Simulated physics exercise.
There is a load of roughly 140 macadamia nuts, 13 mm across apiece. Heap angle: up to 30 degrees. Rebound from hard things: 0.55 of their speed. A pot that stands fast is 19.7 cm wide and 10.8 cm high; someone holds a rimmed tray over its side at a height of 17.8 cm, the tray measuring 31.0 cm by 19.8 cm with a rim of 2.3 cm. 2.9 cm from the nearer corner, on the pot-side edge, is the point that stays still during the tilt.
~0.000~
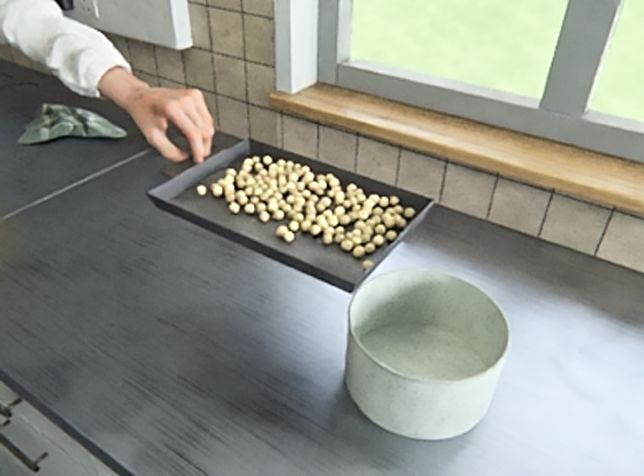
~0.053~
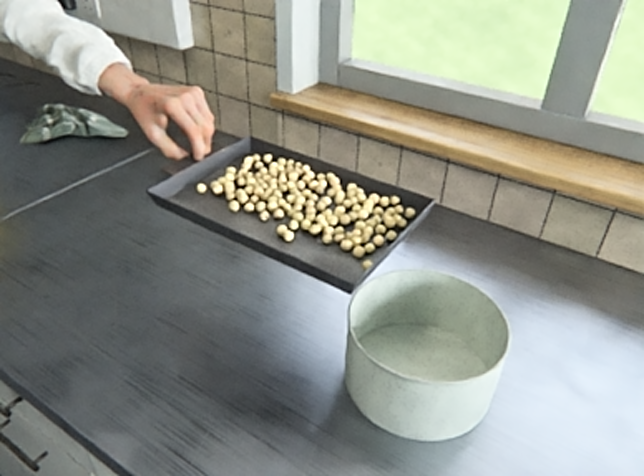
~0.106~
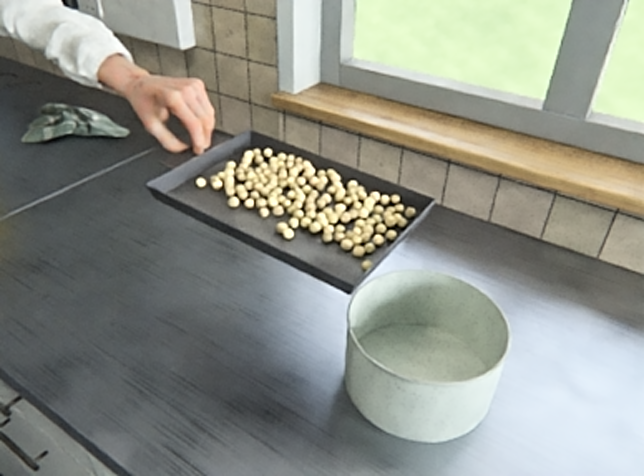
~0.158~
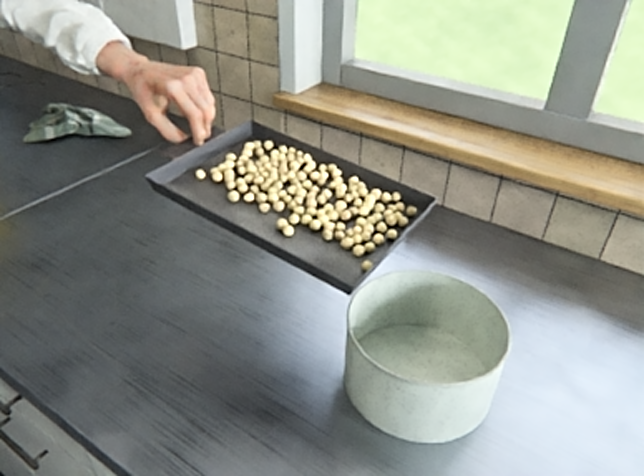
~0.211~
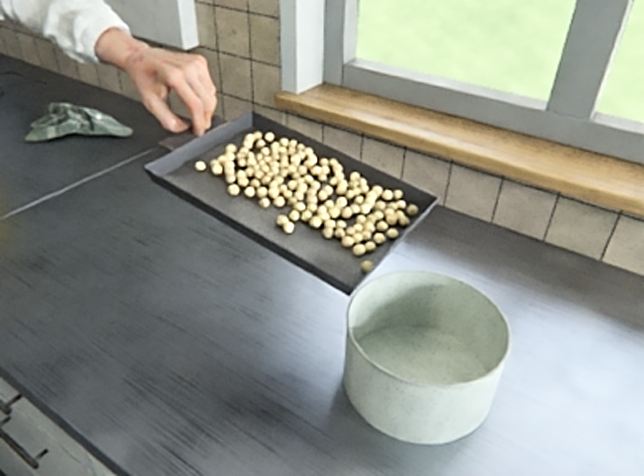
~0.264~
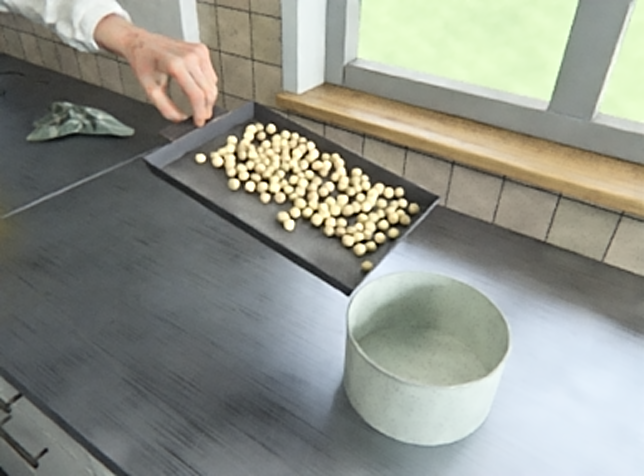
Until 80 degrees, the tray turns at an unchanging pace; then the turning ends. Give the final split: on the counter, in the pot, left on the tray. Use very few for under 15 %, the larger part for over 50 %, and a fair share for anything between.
Counter: A fair share, pot: The larger part, tray: Very few.
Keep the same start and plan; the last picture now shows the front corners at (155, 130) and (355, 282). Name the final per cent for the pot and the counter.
Per cent by place - pot 80, counter 20.
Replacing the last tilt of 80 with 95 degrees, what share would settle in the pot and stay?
70 per cent.
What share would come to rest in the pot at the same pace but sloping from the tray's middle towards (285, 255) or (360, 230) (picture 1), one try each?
I'd put it at about 0 per cent for the first tilt and about 70 per cent for the second.
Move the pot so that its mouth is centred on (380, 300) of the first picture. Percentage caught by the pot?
I'd expect near 55 per cent.
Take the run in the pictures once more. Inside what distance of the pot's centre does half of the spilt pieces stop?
That comes to near 20 cm.
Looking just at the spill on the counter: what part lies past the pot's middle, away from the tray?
Some 70 per cent of the spill lies beyond the centre.
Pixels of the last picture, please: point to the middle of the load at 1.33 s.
At that moment the load's centre is around (378, 215).
Then, at 0.90 s, tilt 43 degrees; the tray holds 100 %, the pot 0 %.
After 1.33 s, tilt 65 degrees; the tray holds 100 %, the pot 0 %.
After 1.83 s, tilt 80 degrees; the tray holds 50 %, the pot 20 %.
At rest (3.2 s), counter 30 %, pot 70 %, tray 0 %.
